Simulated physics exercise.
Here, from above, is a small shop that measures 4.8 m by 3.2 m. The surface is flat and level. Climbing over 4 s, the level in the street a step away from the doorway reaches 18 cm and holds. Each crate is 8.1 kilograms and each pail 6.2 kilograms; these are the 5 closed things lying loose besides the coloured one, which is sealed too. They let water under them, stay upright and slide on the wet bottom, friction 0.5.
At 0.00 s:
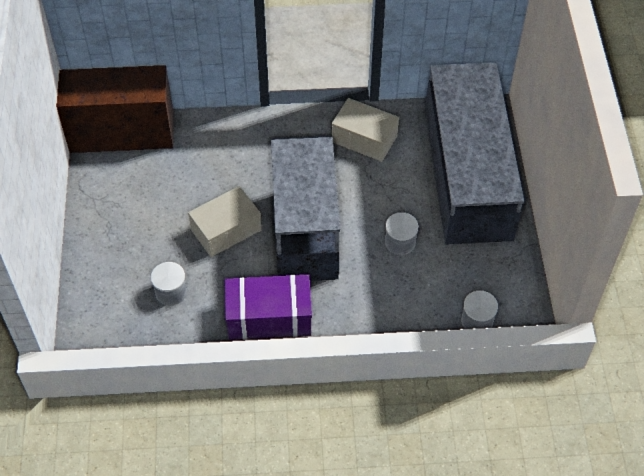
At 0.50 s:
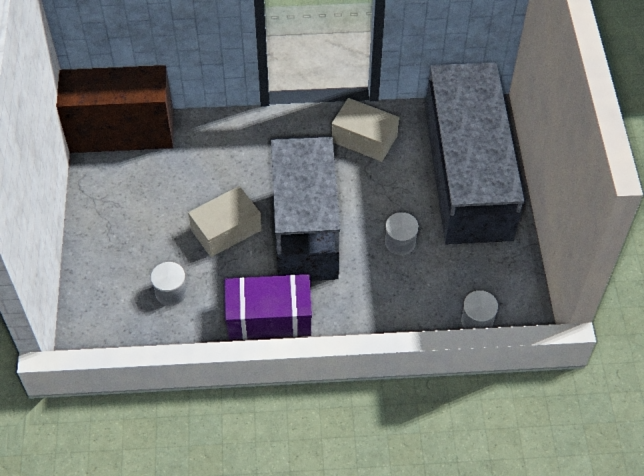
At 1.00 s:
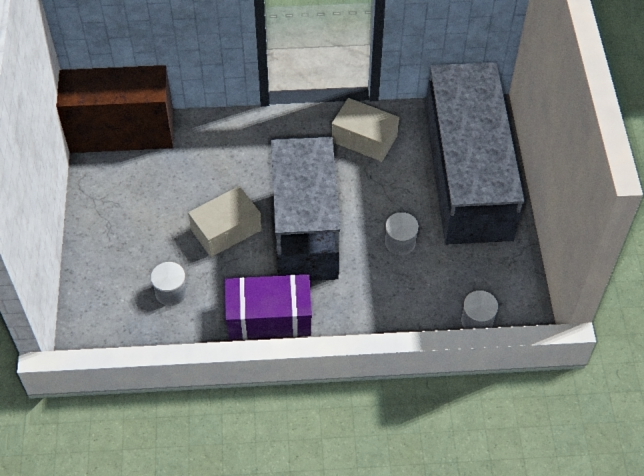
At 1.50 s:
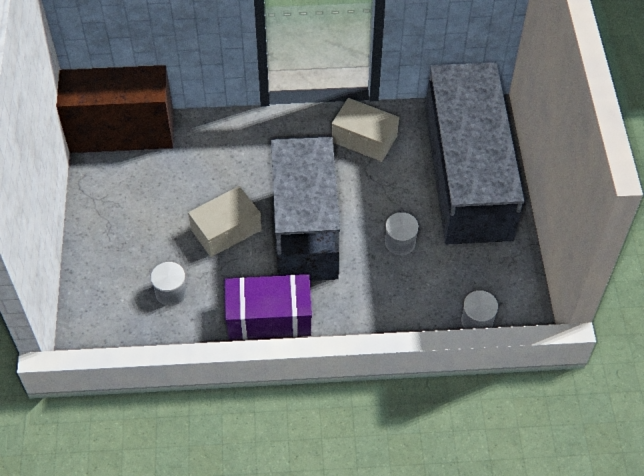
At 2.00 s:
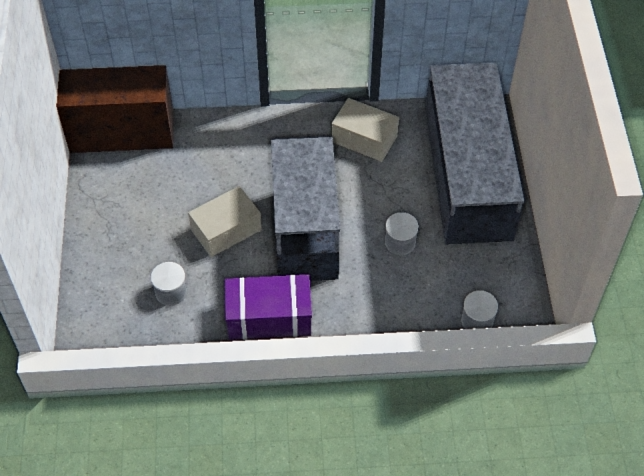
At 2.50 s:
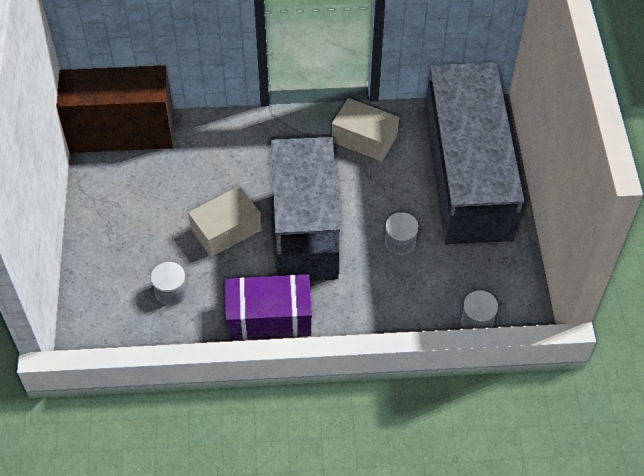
Greenish water covered the tan paving outside the small shop, then crept down over the pale floor in the doorway at the back, while the purple trunk, boxes and other things inside stayed still.
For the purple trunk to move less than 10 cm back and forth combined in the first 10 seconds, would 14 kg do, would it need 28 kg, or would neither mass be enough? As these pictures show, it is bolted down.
Only the larger figure is plenty.
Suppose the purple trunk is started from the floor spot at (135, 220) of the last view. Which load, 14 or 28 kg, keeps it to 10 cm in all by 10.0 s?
So heavier weight required.
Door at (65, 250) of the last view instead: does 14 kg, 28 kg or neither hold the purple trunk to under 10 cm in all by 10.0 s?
I'd say neither one will work.
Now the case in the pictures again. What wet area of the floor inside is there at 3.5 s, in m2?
Close to 1.5 m2, I'd say.
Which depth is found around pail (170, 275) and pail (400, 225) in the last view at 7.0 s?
First about 1 cm, second about 6 cm.
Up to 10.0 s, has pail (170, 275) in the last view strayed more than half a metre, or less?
Not that far.
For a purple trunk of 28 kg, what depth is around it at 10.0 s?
Depth: Approx. 7 cm.
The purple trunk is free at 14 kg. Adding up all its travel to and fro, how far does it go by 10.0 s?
Total path: Approx. 60 cm.
After 3.5 s the purple trunk would be 0 cm from its start with 14 kg and 0 cm from its start with 28 kg; 0 cm of water round it then.
After 4.5 s the purple trunk would be 0 cm from its start with 14 kg and 0 cm from its start with 28 kg; 0 cm of water round it then.
After 7.0 s the purple trunk would be 0 cm from its start with 14 kg and 0 cm from its start with 28 kg; 3 cm of water round it then.
After 10.0 s the purple trunk would be 55 cm from its start with 14 kg and 1 cm from its start with 28 kg; 7 cm of water round it then.
